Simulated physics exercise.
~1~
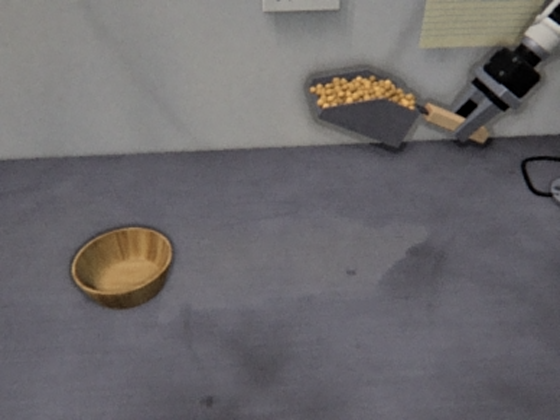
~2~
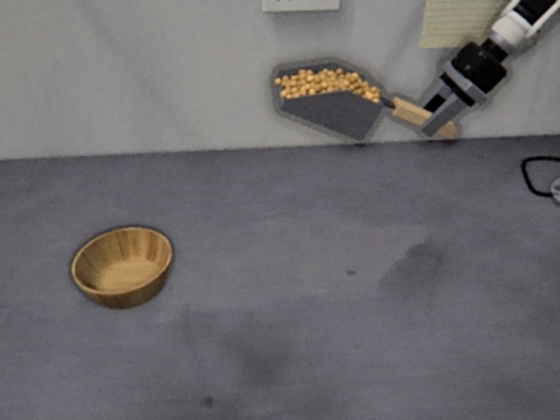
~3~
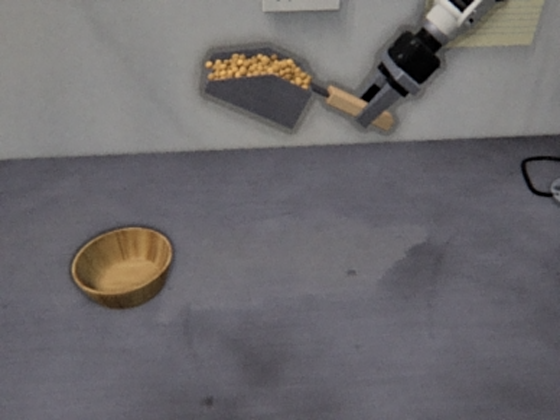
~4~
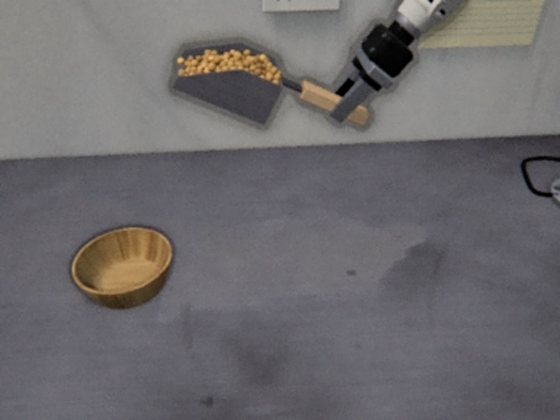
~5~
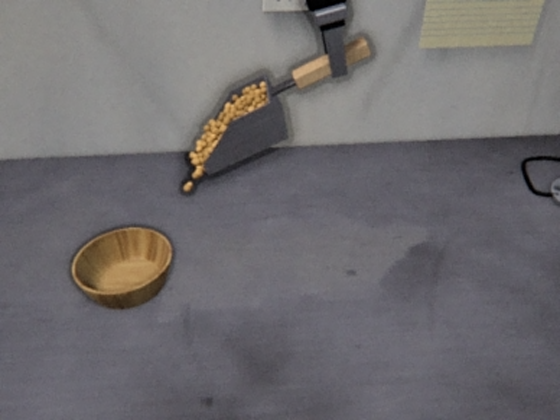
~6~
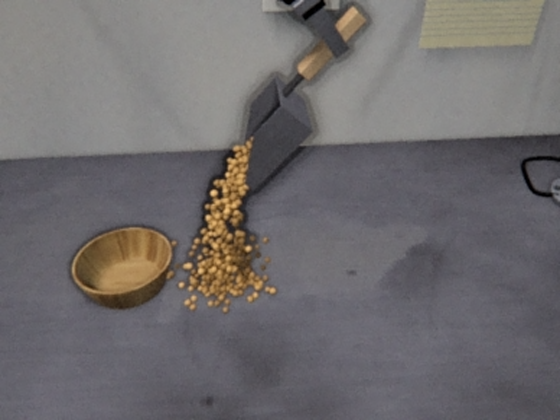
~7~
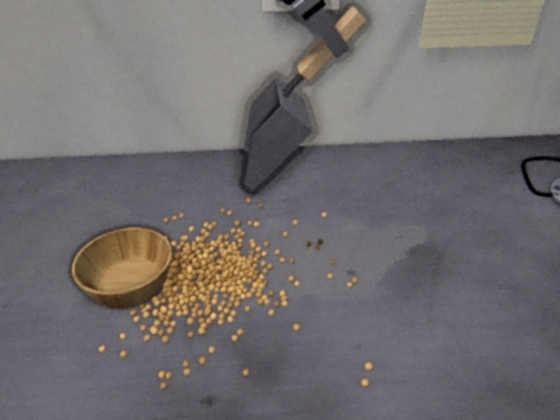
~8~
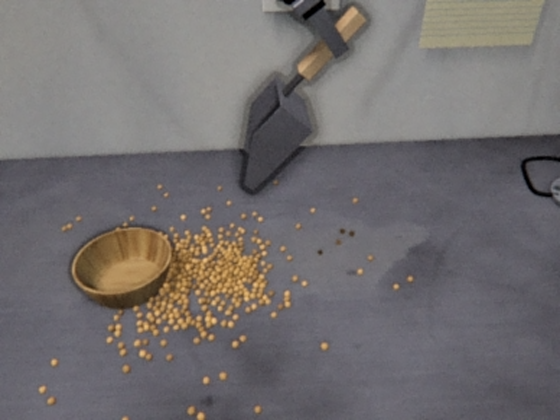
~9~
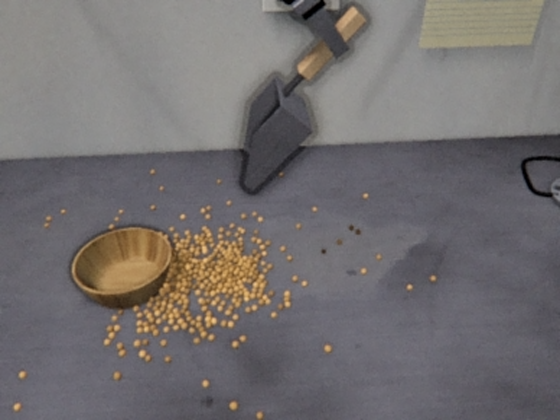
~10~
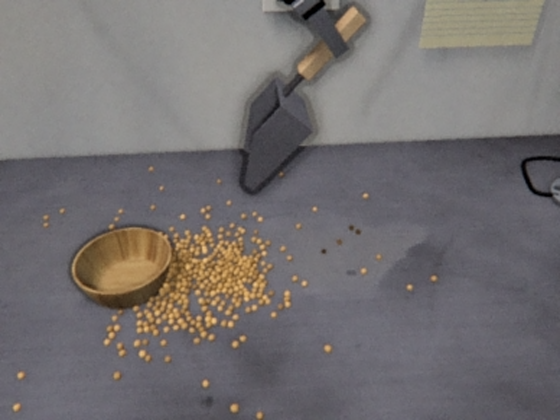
The clip shows a gripper moving a scoop of dried chickpeas left toward a wooden bowl, then tilting it steeply so they pour out beside the bowl and scatter across the grey surface, leaving the scoop empty and still and the bowl without chickpeas.
